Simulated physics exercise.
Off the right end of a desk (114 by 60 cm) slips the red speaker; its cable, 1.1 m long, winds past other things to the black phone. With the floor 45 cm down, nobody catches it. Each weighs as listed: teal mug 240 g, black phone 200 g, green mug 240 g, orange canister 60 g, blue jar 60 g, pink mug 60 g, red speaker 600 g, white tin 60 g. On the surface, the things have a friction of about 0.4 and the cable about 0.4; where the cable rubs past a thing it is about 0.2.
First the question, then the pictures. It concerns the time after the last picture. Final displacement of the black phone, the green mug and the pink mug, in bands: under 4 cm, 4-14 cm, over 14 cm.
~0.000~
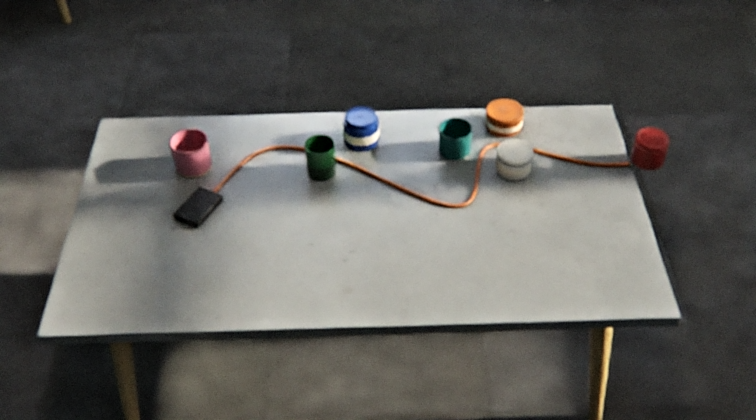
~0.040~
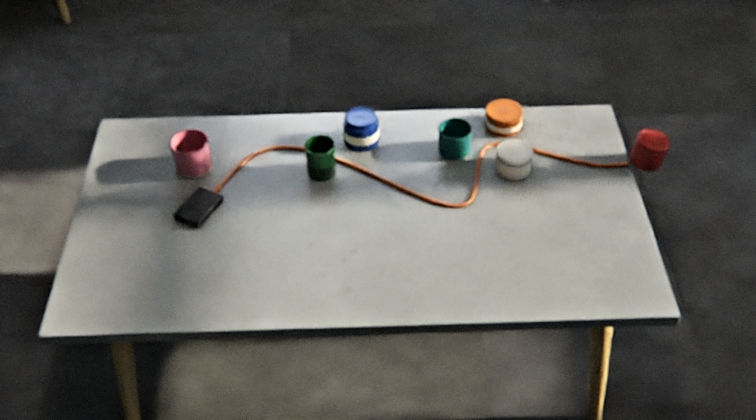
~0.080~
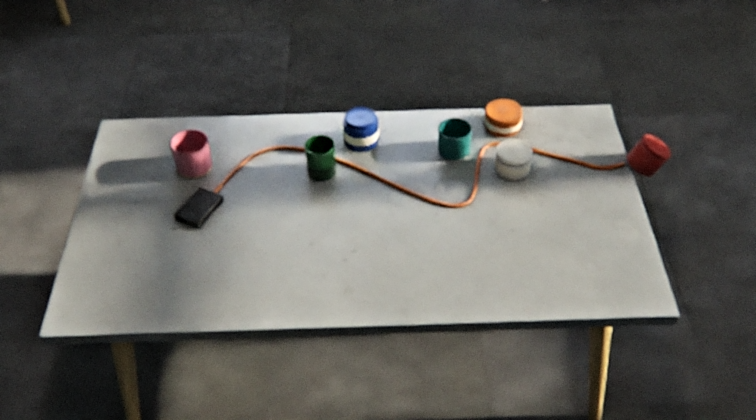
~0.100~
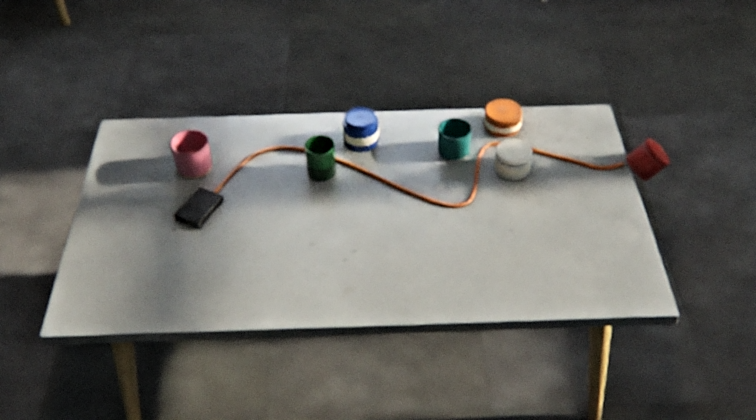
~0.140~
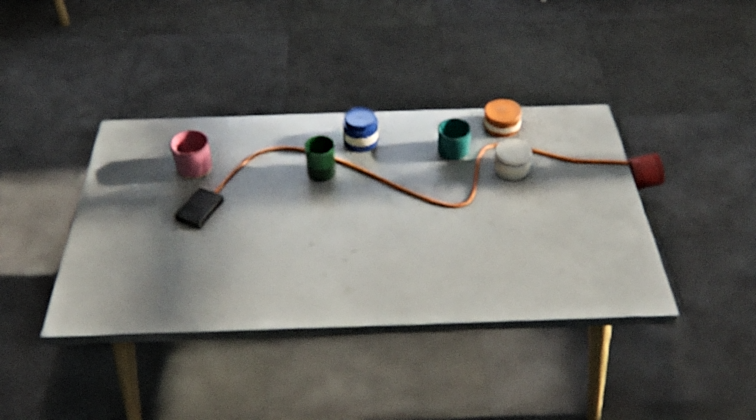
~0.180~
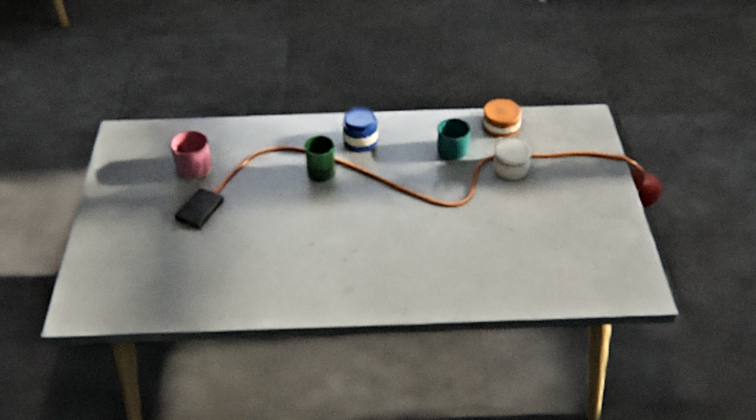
Black phone: Major movement. Green mug: Intermediate movement. Pink mug: Negligible movement.
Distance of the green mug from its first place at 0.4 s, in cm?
Some 5 cm.
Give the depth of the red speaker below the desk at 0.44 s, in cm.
Depth: About 40 cm.
By 0.4 s, the cable's tail end at (298, 181); black phone 16 cm off its start, green mug 5 cm off its start, white tin 4 cm off its start.
By 0.7 s, the cable's tail end at (389, 153); black phone 37 cm off its start, green mug 7 cm off its start, white tin 4 cm off its start.
By 0.9 s, the cable's tail end at (395, 151); black phone 39 cm off its start at (373, 147), green mug 7 cm off its start at (332, 166), white tin 4 cm off its start at (521, 161).
By 1.2 s, the cable's tail end at (395, 151); black phone 39 cm off its start, green mug 7 cm off its start, white tin 4 cm off its start.
By 2.4 s, the cable's tail end at (395, 151); black phone 39 cm off its start at (373, 147), green mug 7 cm off its start at (332, 166), pink mug 0 cm off its start at (189, 142), white tin 4 cm off its start at (521, 161).
